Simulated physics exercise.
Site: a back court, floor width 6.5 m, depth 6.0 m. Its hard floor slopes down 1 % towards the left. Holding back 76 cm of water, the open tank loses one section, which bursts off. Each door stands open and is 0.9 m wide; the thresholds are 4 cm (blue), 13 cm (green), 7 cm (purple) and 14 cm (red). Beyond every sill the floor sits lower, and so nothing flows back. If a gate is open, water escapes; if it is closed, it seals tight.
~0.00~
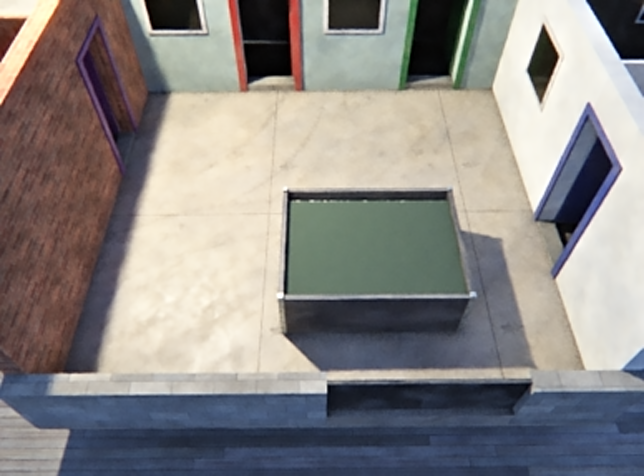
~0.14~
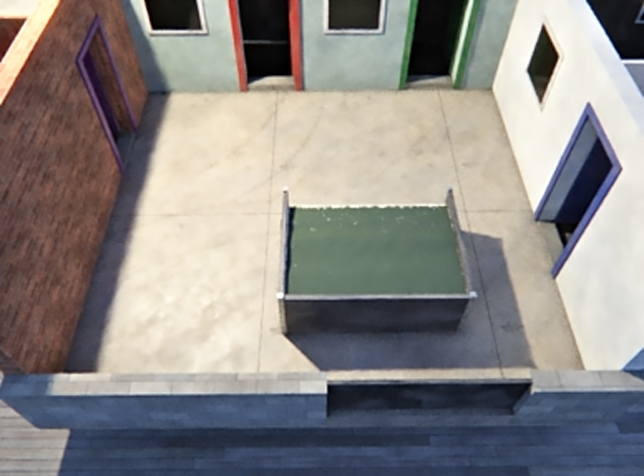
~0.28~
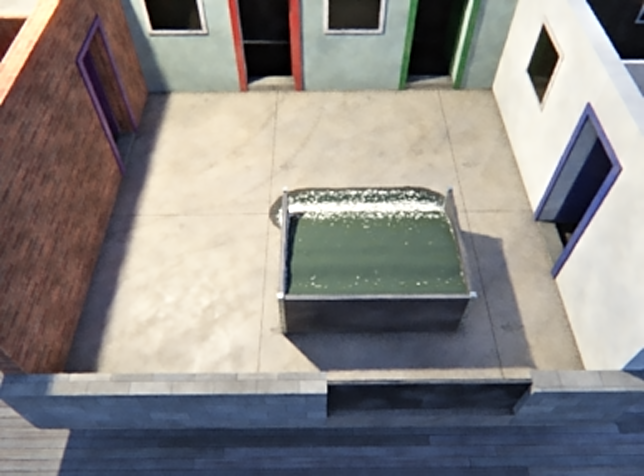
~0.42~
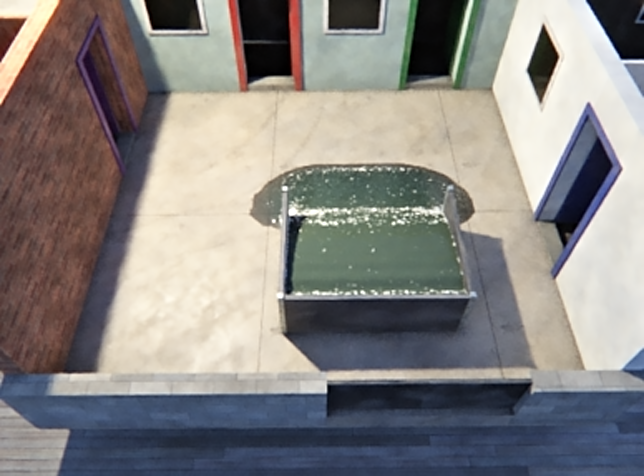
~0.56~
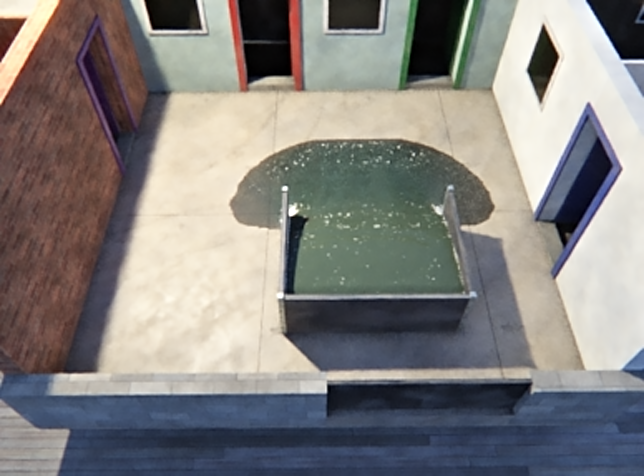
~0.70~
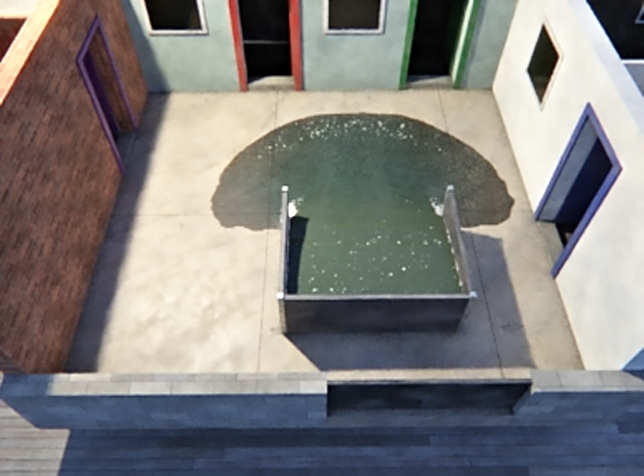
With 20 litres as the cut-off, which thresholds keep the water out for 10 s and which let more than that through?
Over 10 s: The blue door holds it off; the green door lets too much through; the purple door lets too much through; the red door lets too much through.
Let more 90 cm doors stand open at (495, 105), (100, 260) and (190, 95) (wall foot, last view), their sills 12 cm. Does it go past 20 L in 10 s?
More, less, more.
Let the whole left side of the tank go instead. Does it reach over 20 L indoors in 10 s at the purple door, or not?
So for purple: Yes.
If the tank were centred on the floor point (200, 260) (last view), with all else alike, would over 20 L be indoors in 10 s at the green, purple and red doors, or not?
Checking each door against the limit: Green does not exceed it, purple tops it, red tops it.
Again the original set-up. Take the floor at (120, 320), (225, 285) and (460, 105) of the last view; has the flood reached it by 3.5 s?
Listed in sequence, the spots are bone dry, bone dry and drenched.
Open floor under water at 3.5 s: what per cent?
Around 55 per cent.
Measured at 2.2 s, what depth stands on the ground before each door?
In cm: Blue 0, green 28, purple 2, red 28.
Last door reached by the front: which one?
Door: Blue.
After 1.4 s water covers 45 % of the floor and is deepest (42 cm) near (351, 95); blue door not reached, green door 25 cm at the sill, 9 L in, purple door not reached, red door 26 cm at the sill, 6 L in.
After 2.2 s water covers 50 % of the floor and is deepest (40 cm) near (487, 94); blue door not reached, green door 28 cm at the sill, 62 L in, purple door 2 cm at the sill, 0 L in, red door 28 cm at the sill, 52 L in.
After 3.5 s water covers 55 % of the floor and is deepest (31 cm) near (146, 104); blue door not reached, green door 21 cm at the sill, 118 L in, purple door 14 cm at the sill, 8 L in, red door 17 cm at the sill, 93 L in.
After 6.0 s water covers 90 % of the floor and is deepest (18 cm) near (519, 380); blue door 4 cm at the sill, 2 L in, green door 7 cm at the sill, 133 L in, purple door 13 cm at the sill, 68 L in, red door 8 cm at the sill, 96 L in.
After 10.0 s water covers 95 % of the floor and is deepest (17 cm) near (266, 398); blue door 5 cm at the sill, 3 L in, green door 2 cm at the sill, 133 L in, purple door 10 cm at the sill, 123 L in, red door 6 cm at the sill, 96 L in.
